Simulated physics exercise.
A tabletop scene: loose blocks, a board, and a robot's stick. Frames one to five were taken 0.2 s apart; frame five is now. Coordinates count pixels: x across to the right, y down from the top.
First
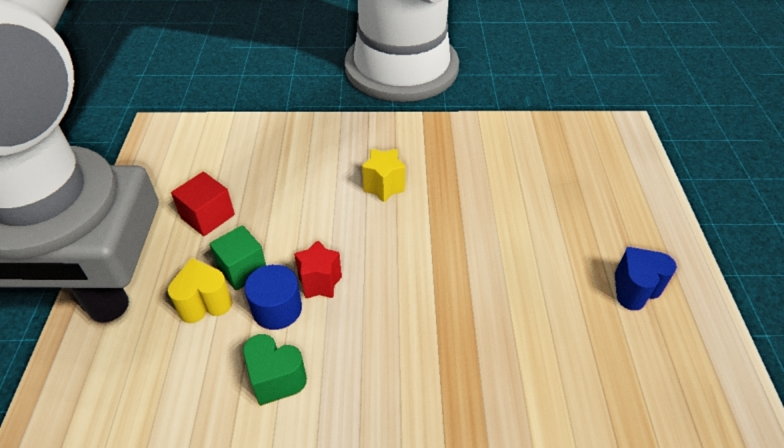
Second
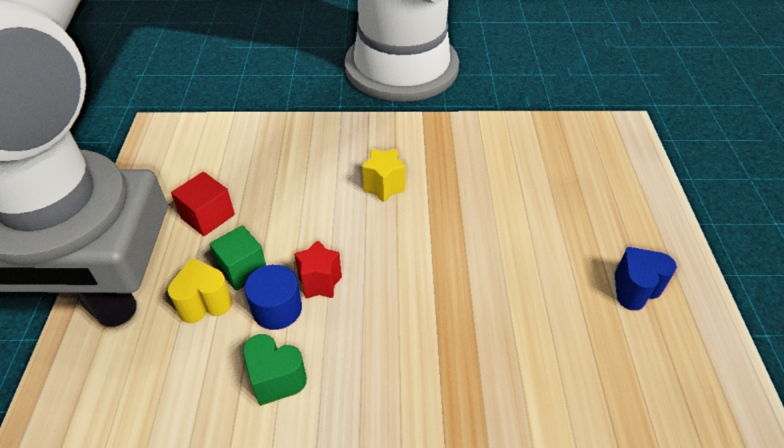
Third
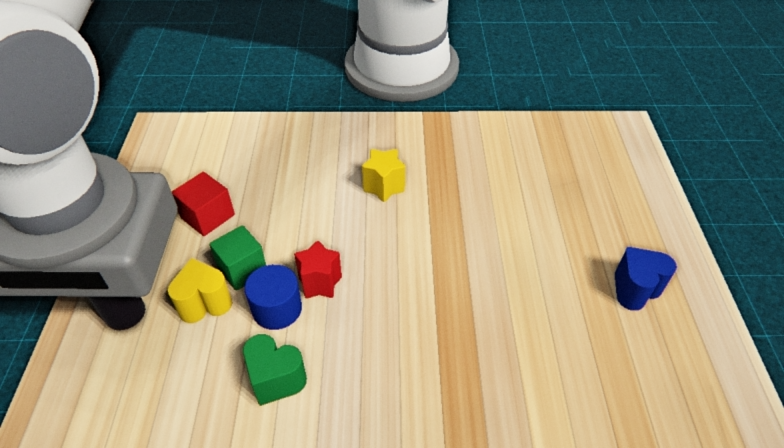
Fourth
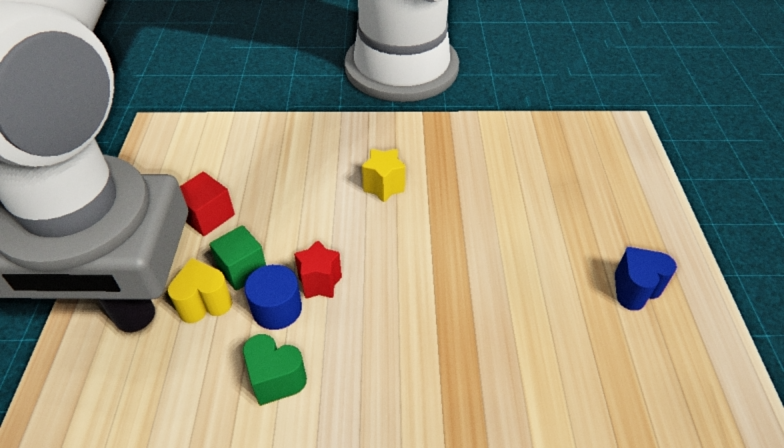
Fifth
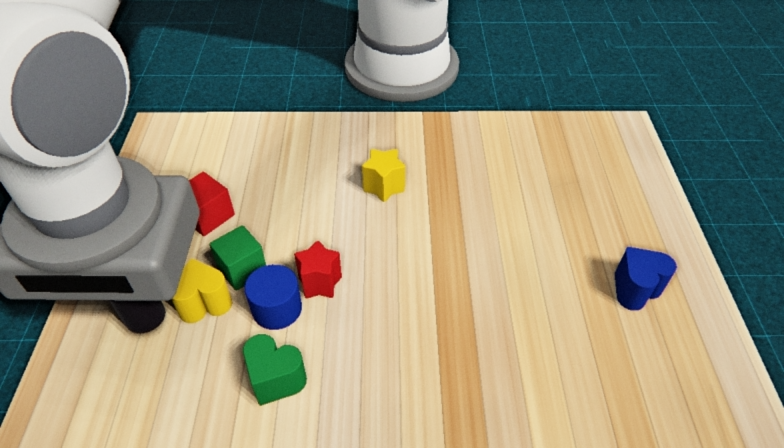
A robot arm at the left edge of a wooden table crept slowly to the right, coming up close beside the yellow heart, while all the colored blocks scattered across the tabletop stayed still.
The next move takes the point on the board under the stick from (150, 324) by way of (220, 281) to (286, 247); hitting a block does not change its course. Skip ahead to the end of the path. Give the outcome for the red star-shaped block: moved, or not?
At the end of the path, the red star-shaped block has moved off its old spot.
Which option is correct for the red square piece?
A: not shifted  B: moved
A
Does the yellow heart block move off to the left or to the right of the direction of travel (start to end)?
Right side.
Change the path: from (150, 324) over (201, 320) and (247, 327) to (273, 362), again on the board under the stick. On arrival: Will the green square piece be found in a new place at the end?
Yes, that is how it ends up.
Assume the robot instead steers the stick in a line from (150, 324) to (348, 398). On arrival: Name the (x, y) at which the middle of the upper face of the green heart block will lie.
It sits at (354, 424).
The first path, step by step. One third of the way, stick (195, 287); yellow heart block (234, 264); green square piece (253, 234), turned 20° anticlockwise; blue circular block (277, 284).
Two thirds of the way, stick (242, 261); yellow heart block (272, 252); green square piece (277, 219), turned 35° anticlockwise; blue circular block (281, 285); red star-shaped block (321, 258).
At the end, stick (285, 239); yellow heart block (291, 249), turned 35° clockwise; red square piece unmoved; green square piece (313, 197), turned 50° anticlockwise; blue circular block (282, 285); red star-shaped block (331, 262), turned 30° anticlockwise.
